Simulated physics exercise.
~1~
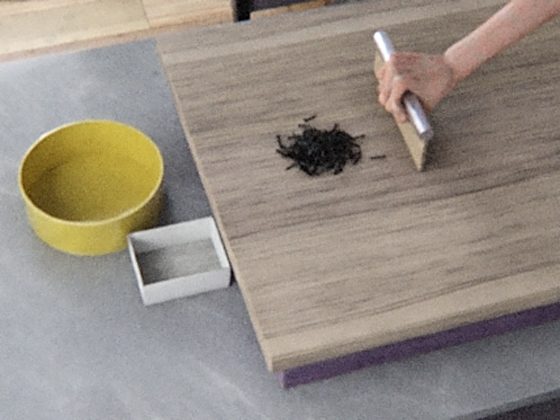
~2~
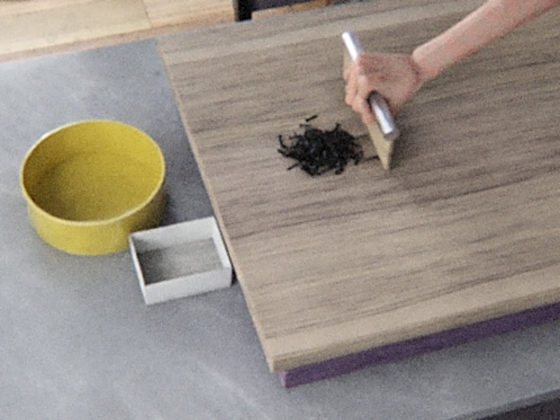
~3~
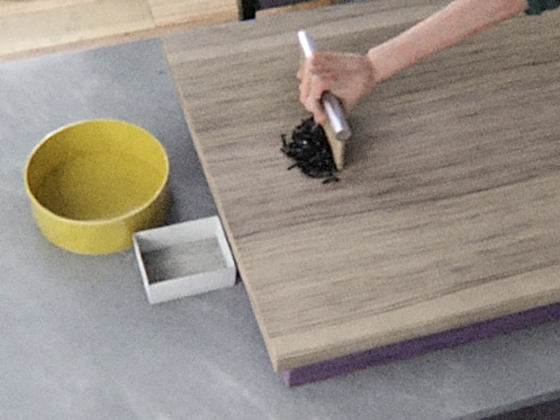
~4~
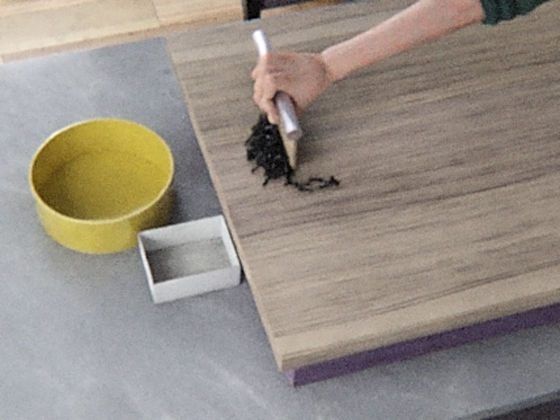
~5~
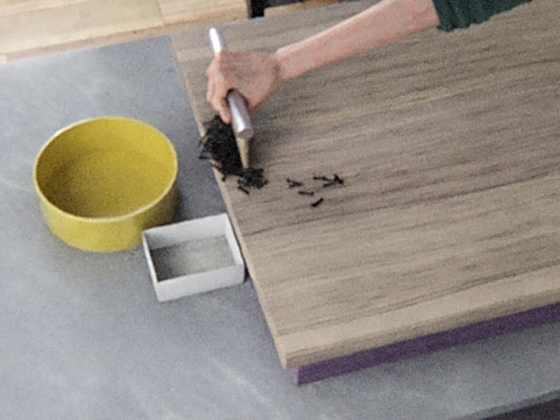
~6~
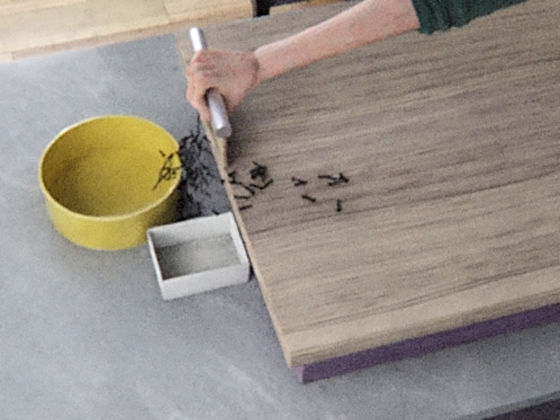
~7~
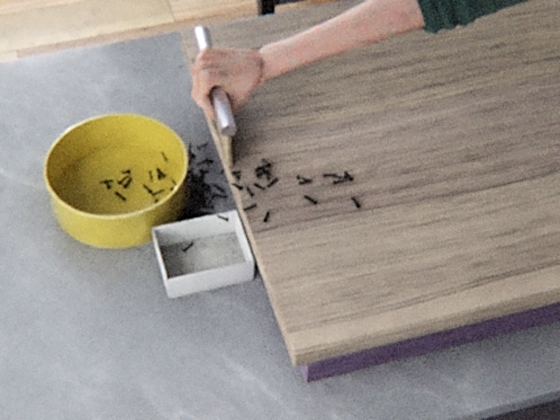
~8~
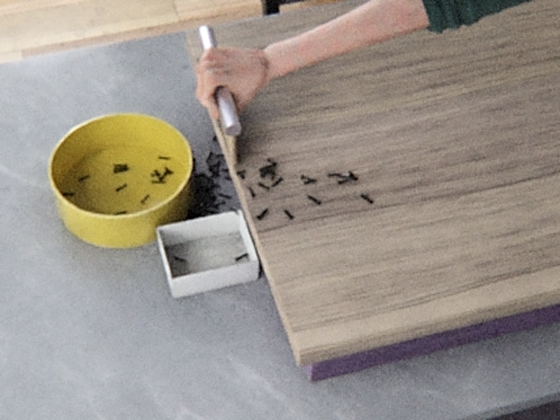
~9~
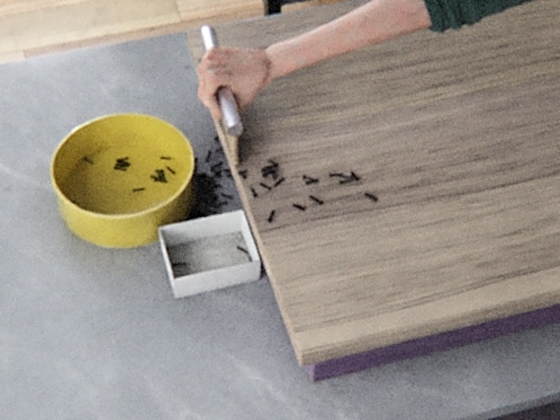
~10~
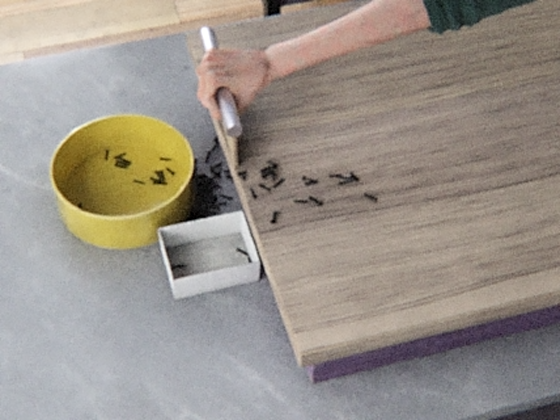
A hand pushed a pile of small black screws left across a wooden board with a scraper and stopped at the edge, where most spilled over and missed the containers, while some landed in the yellow pot, a few in the white tin, and others stayed on the board.
